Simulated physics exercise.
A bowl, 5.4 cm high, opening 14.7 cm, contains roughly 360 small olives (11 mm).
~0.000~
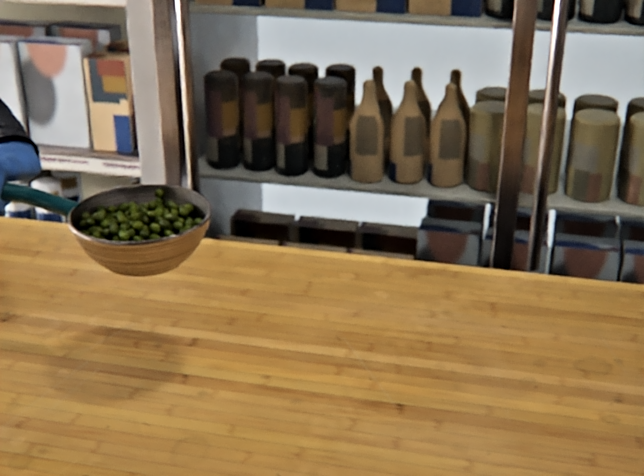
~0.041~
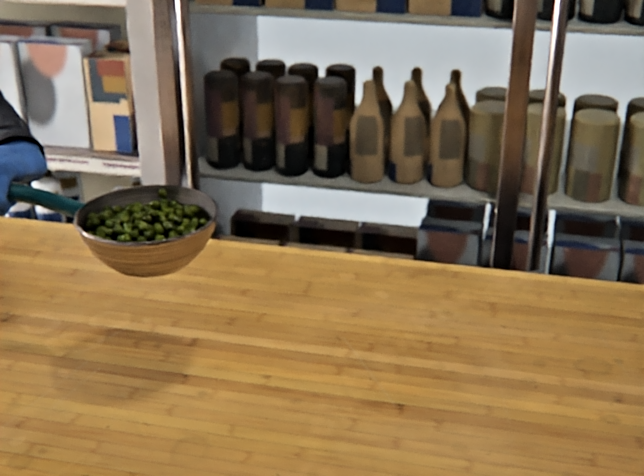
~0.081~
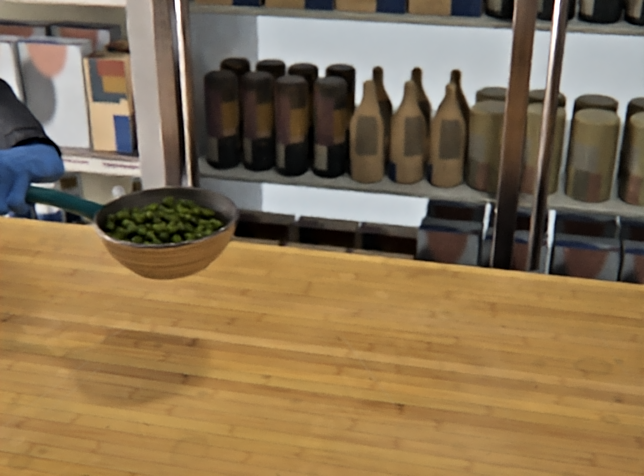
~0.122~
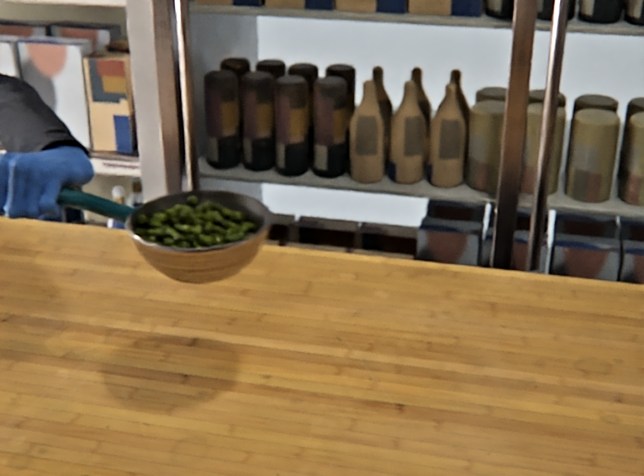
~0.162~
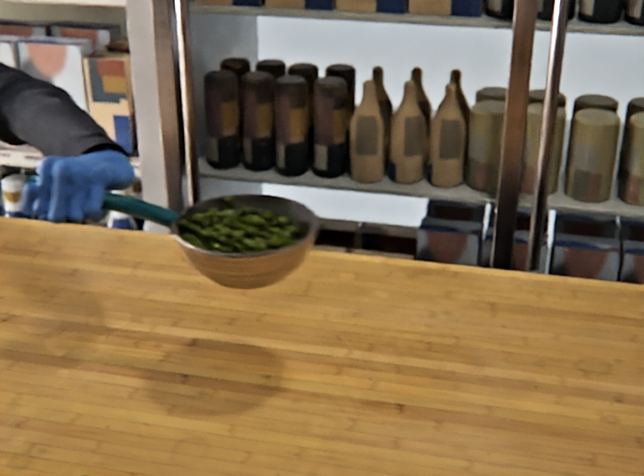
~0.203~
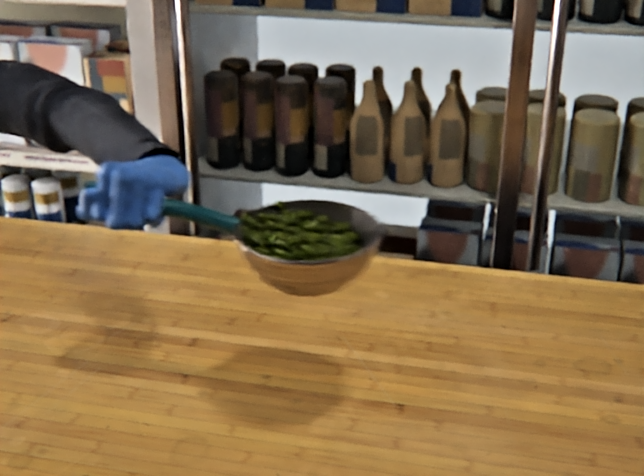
The clip opens on a bowl of small green olives held by its teal handle above a wooden counter at left, with shelves of bottles and jars behind. A blue-gloved hand moves the level bowl rightward, slowly at first and then faster, as a dark-sleeved arm extends into view.
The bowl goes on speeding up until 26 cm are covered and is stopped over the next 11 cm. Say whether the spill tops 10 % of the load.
Lost: Yes.
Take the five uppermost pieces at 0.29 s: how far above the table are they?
Some 23 cm.
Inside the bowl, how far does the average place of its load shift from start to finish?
Roughly 2.0 cm.
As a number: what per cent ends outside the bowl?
About 15 per cent.
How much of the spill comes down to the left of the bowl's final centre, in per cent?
Some 0 per cent.
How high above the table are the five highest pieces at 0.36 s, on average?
Some 27 cm.
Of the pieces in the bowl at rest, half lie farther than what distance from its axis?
About 4.0 cm.
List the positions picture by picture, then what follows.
In the first picture, bowl at (144, 248); tilt 0 degrees; moved 0.0 cm; leading edge at (206, 218); top of the load at (132, 207).
In the second picture, bowl at (150, 249); tilt 0 degrees; moved 0.8 cm; leading edge at (213, 219); top of the load at (138, 207).
In the third picture, bowl at (169, 251); tilt 0 degrees; moved 2.9 cm; leading edge at (233, 221); top of the load at (178, 207).
In the fourth picture, bowl at (202, 255); tilt 0 degrees; moved 6.6 cm; leading edge at (267, 224); top of the load at (206, 209).
In the fifth picture, bowl at (247, 261); tilt 0 degrees; moved 11.7 cm; leading edge at (315, 229); top of the load at (254, 211).
In the sixth picture, bowl at (309, 268); tilt 0 degrees; moved 18.4 cm; leading edge at (379, 236); top of the load at (303, 216). Its speed is now 1.82 m/s.
After 0.29 s, tilt 0 degrees; bowl 100 %; middle of all pieces near (463, 269).
Then, at 0.36 s, tilt 0 degrees; bowl 95 %, in the air 5 %; middle of all pieces near (518, 264).
Then, at 0.43 s, tilt 0 degrees; bowl 85 %, in the air 15 %; middle of all pieces near (527, 266).
Then, at 0.49 s, tilt 0 degrees; bowl 85 %, in the air 15 %; middle of all pieces near (531, 274).
In the end, at 1.2 s, bowl 85 %, fallen right of where it stops 15 %.
